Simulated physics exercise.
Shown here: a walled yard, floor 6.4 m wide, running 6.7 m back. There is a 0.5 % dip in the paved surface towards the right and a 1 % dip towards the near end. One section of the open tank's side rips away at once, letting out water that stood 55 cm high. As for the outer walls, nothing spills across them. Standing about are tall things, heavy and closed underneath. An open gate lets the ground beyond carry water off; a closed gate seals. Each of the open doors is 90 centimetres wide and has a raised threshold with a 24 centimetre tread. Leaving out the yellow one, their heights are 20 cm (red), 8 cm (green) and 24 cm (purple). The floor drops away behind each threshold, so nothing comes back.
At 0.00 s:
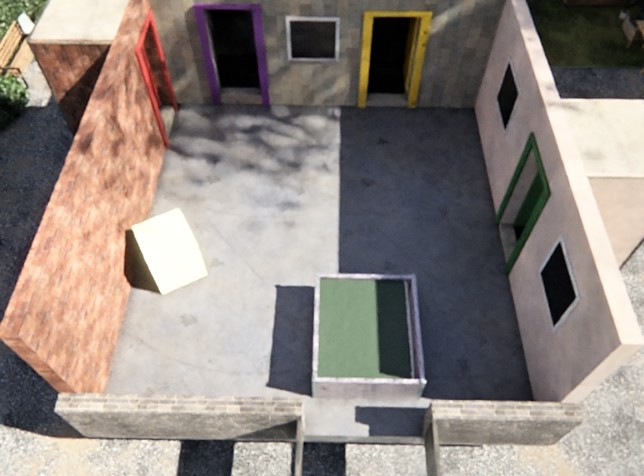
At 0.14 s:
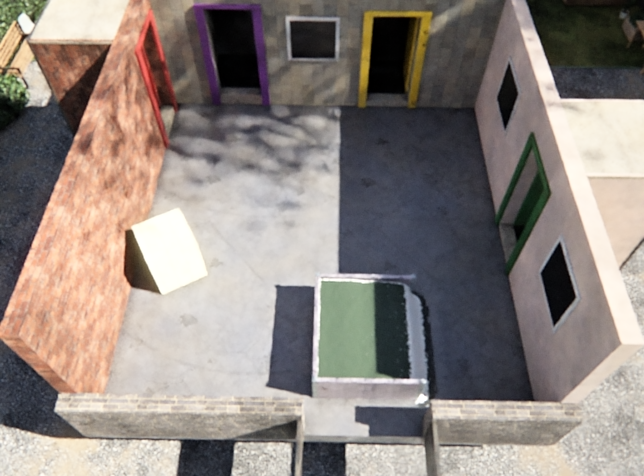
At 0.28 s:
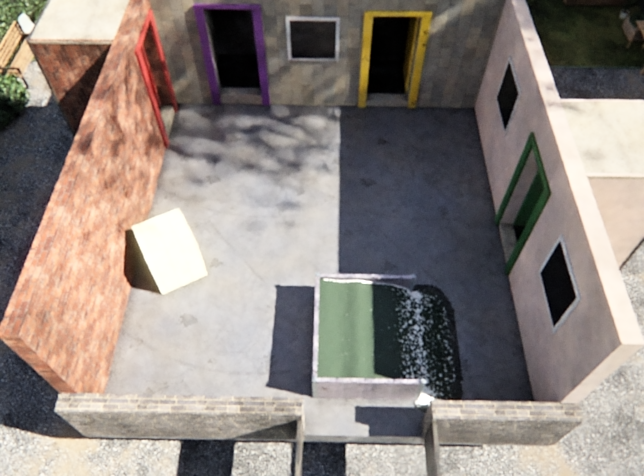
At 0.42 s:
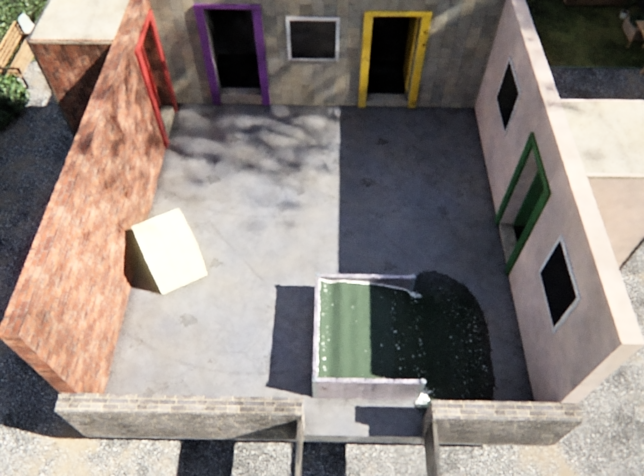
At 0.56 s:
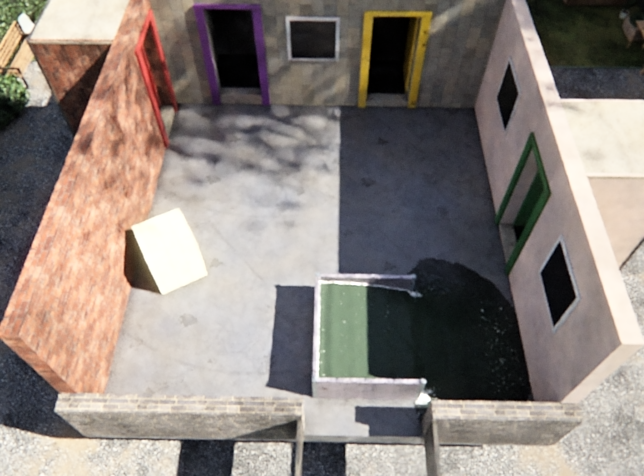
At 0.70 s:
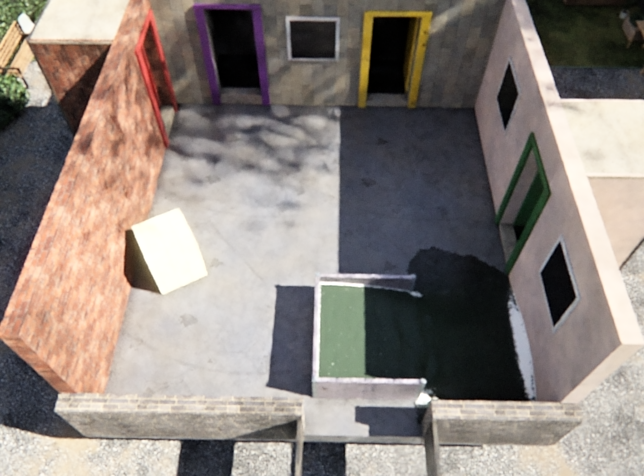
Walled yard with coloured doorways, where the right side of an open tank breaks away and dark green water spreads across the floor to the right-hand wall.
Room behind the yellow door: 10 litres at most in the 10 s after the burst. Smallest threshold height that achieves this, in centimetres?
6 cm.
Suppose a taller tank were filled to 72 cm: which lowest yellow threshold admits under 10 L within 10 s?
Then around 9.5 centimetres.
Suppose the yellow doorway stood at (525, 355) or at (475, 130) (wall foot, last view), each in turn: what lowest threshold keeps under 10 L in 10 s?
Around 33 and 7.0 cm respectively.
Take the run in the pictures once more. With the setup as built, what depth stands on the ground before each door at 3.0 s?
At the red door the depth is 0 cm, at yellow 0 cm, at green 10 cm and at purple 0 cm.
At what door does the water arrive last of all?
I'd say the red door.
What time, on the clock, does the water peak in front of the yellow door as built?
Peak: Close to 4.5 s.
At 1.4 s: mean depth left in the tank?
About 22 cm.
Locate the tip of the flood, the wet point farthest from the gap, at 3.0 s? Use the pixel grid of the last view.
(471, 109).
After 1.4 s water covers 10 % of the floor, deepest (42 cm) near (533, 422); it has not reached the yellow door.
After 3.0 s water covers 30 % of the floor, deepest (20 cm) near (434, 420); it has not reached the yellow door.
After 10.0 s water covers 75 % of the floor, deepest (8 cm) near (533, 422); 3 cm at the yellow door, 0 litres in over its 15 cm threshold.
At the yellow door as built, the water arrived by 3.7 s and peaked near 10 cm at 4.6 s.
With a threshold of 5.5 cm, 15 litres would have come in within the 10 s; with 7.5 cm, 4 litres. So under 10 litres takes about 6 cm.
